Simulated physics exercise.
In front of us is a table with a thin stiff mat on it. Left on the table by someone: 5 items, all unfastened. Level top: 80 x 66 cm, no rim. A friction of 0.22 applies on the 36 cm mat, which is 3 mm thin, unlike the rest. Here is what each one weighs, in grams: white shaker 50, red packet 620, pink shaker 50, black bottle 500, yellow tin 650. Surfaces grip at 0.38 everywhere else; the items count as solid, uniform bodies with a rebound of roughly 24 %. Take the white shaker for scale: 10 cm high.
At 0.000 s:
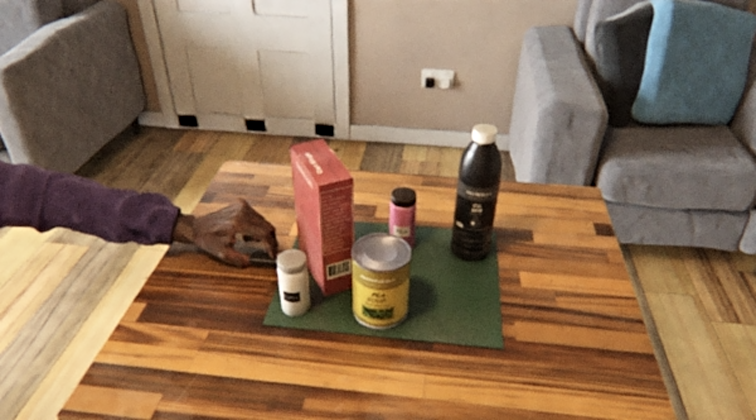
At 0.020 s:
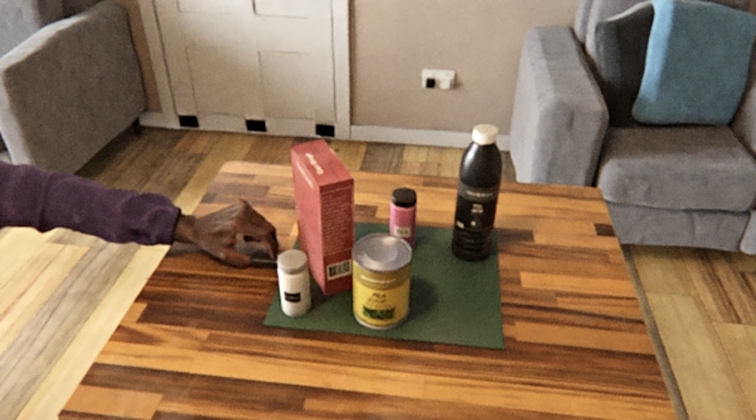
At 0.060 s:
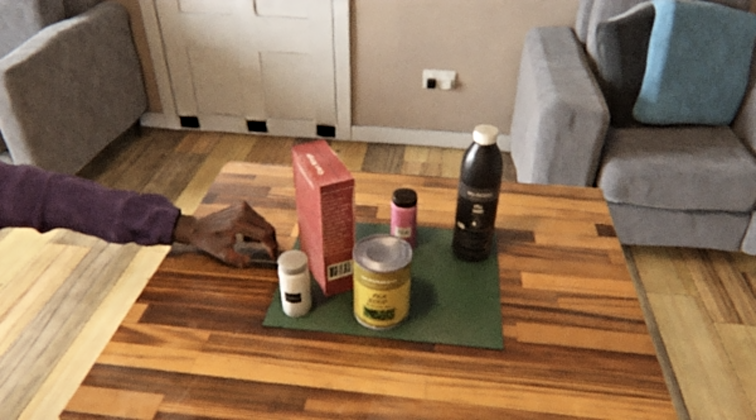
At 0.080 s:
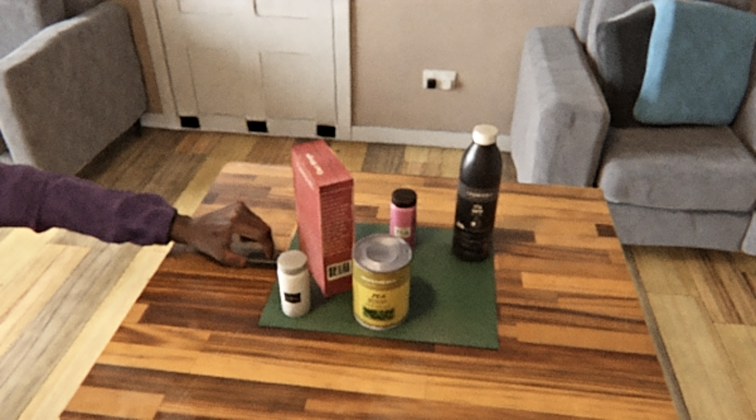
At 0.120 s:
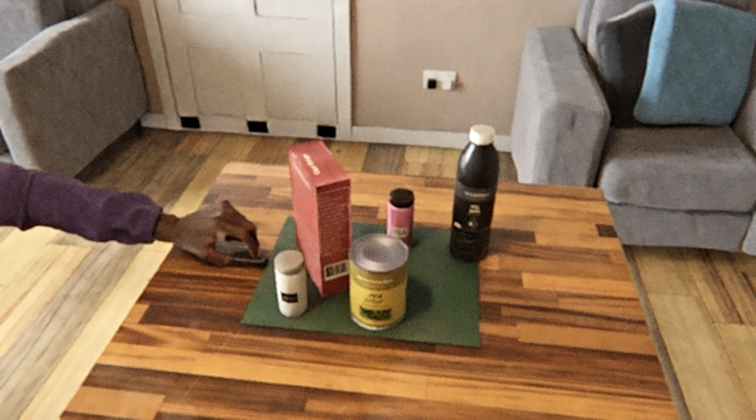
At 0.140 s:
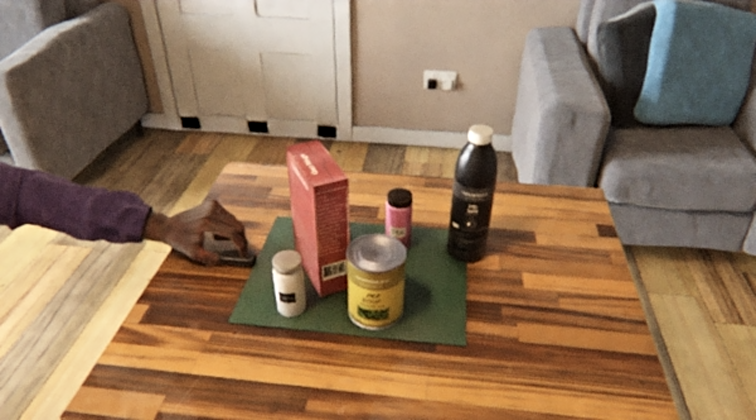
A hand gripping the edge of a green mat, then sliding it slightly left beneath bottles, a red packet and a yellow tin.
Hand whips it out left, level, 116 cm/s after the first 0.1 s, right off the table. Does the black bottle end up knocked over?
No. Oh, it holds steady.
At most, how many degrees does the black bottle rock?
The peak lean comes to some 4 degrees.
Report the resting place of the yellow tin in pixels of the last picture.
Resting point, approx. (258, 273) px.
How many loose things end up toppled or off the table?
The answer: 3.
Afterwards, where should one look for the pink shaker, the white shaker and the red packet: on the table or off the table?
Once it all settles, the pink shaker stays on its surface, the white shaker leaves its surface and the red packet leaves its surface.
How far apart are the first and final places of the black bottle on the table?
Around 3 centimetres.
Around 0.44 s, mat out by 41 cm; black bottle shifted 2 cm near (465, 195); pink shaker at 25° to upright; white shaker shifted 17 cm.
Around 0.74 s, mat out by 75 cm; white shaker and red packet now off the table; black bottle shifted 3 cm near (464, 195); pink shaker on its side.
Finally (1.6 s), off the table but upright, white shaker and red packet; on their side or leaning hard on the table, pink shaker; not toppled but over 6 cm from the start, yellow tin; black bottle still in place (within 6 cm). Final places as that camera would see them, black bottle near (462, 195).
